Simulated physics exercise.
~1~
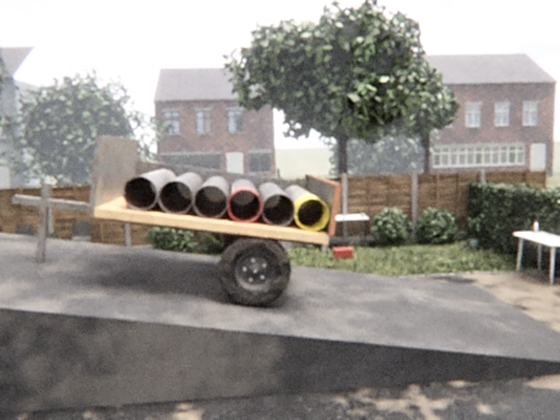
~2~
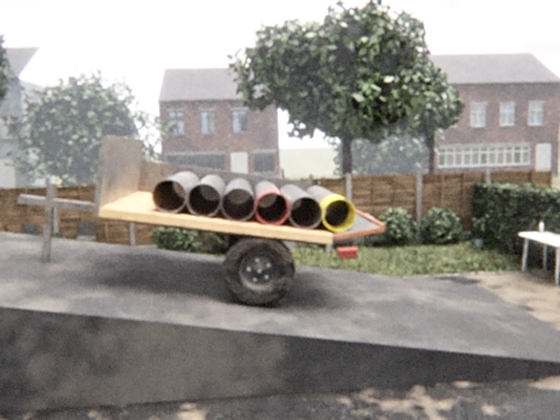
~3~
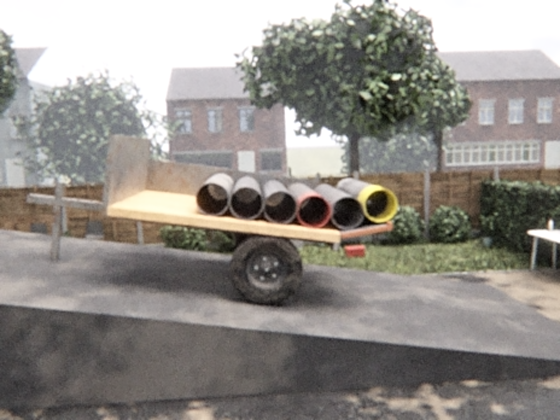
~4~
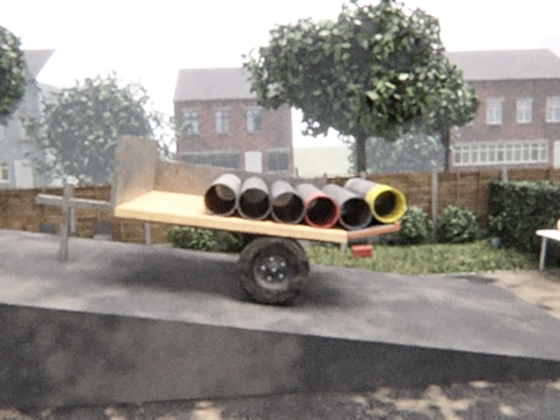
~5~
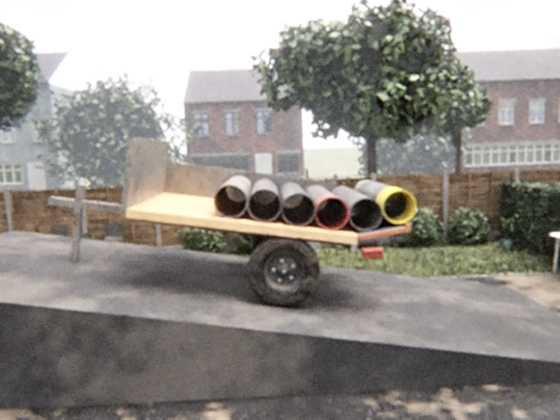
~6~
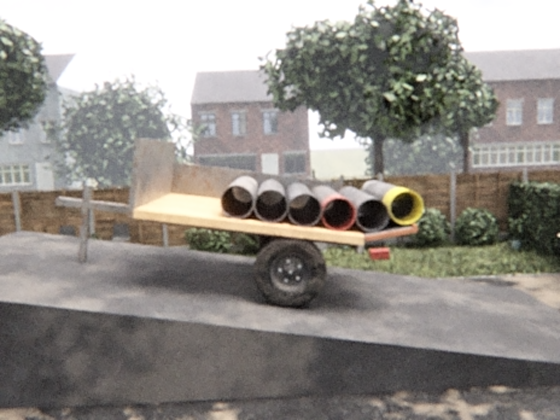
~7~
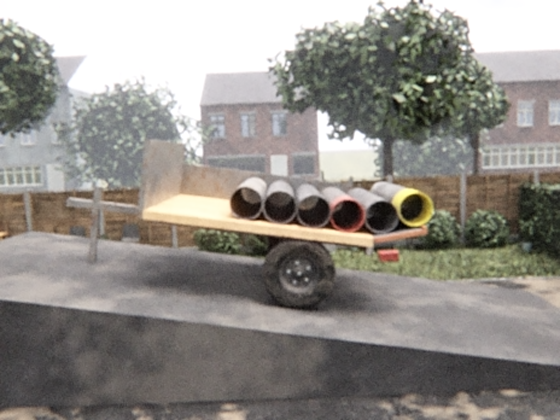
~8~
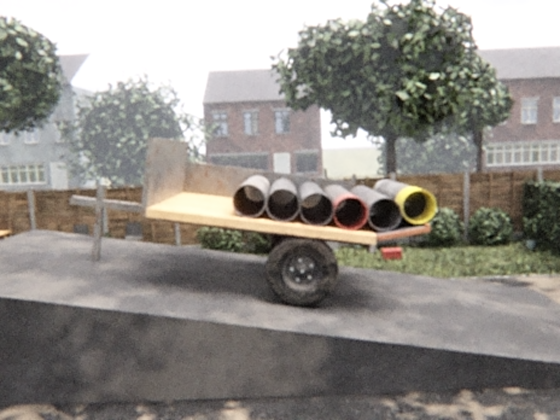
On a paved slope, a parked trailer's tailgate dropping open, six pipes rolling right and stopping with the yellow-rimmed one on the gate.
